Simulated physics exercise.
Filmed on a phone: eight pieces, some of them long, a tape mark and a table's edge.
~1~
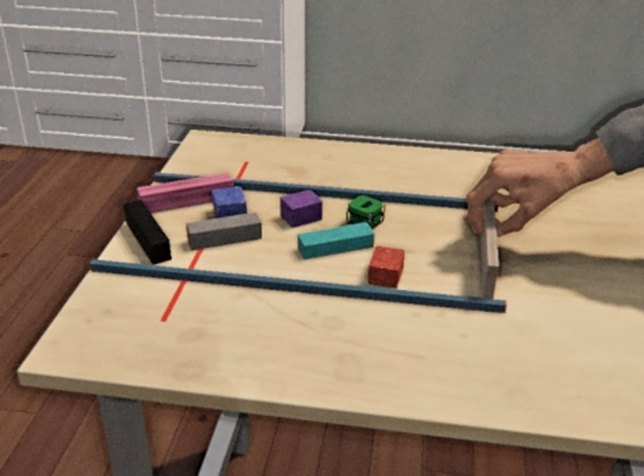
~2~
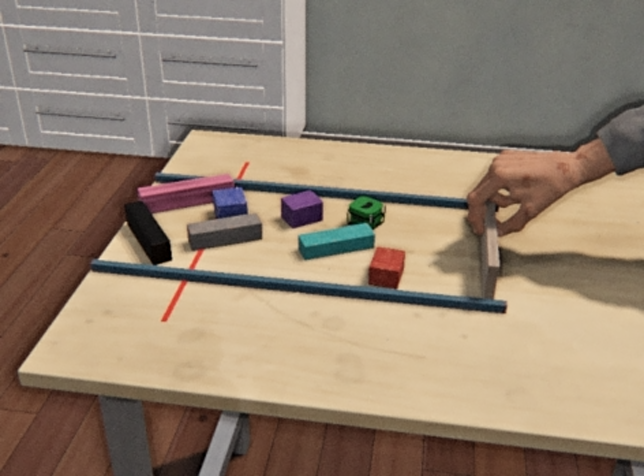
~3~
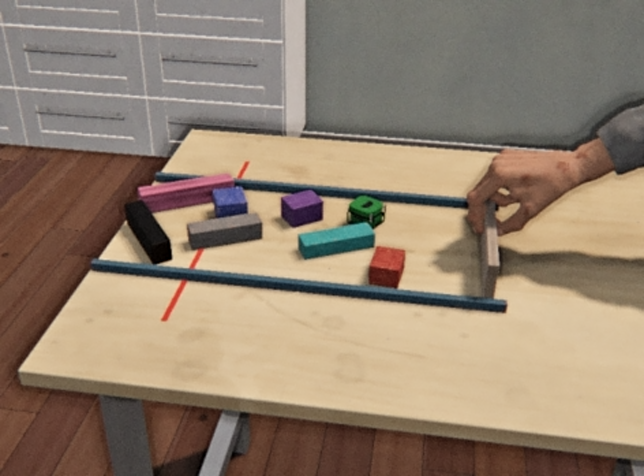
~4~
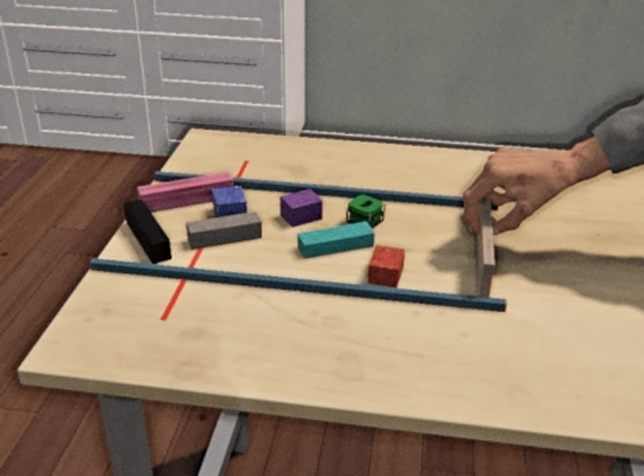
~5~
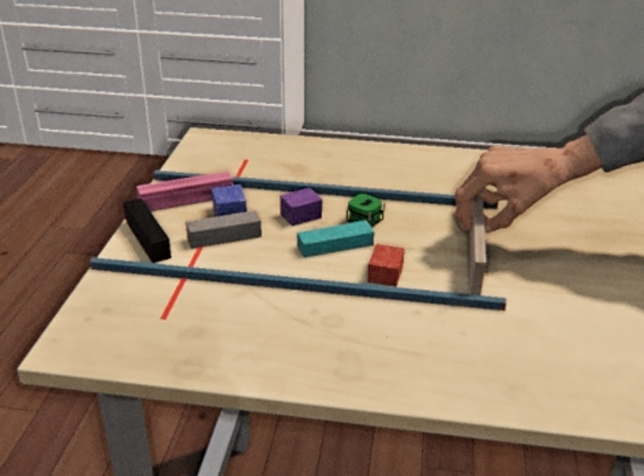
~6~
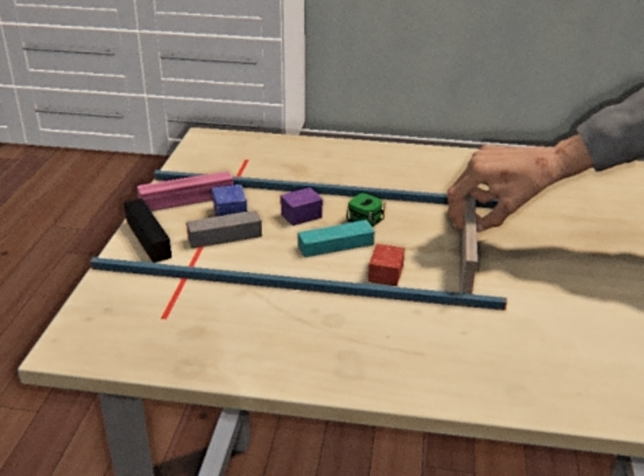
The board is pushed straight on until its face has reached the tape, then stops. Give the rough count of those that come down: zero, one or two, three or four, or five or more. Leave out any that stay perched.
Outcome: The number that fall off is zero.
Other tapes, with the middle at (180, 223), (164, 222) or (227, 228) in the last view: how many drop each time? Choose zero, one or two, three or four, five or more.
The falls would be one to two; five or more; not one.
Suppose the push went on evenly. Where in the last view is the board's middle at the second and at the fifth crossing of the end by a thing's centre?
Near (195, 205) and (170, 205).
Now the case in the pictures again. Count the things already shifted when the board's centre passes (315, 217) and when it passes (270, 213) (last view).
At the one place 4, at the other 6.
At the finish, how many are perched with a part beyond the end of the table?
Overhanging: 3.
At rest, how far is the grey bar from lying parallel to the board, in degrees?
Some 40 degrees.
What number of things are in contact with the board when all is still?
That makes 3.
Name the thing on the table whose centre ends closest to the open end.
The black stick.
Early on, none off yet; black stick at rest near (147, 230); pink stick at rest near (186, 192); blue block at rest near (230, 204).
A while later, none off yet; black stick at rest near (147, 230); pink stick at rest near (186, 191); blue block travelled well along near (176, 206).
Finally, the number that fall off is zero.
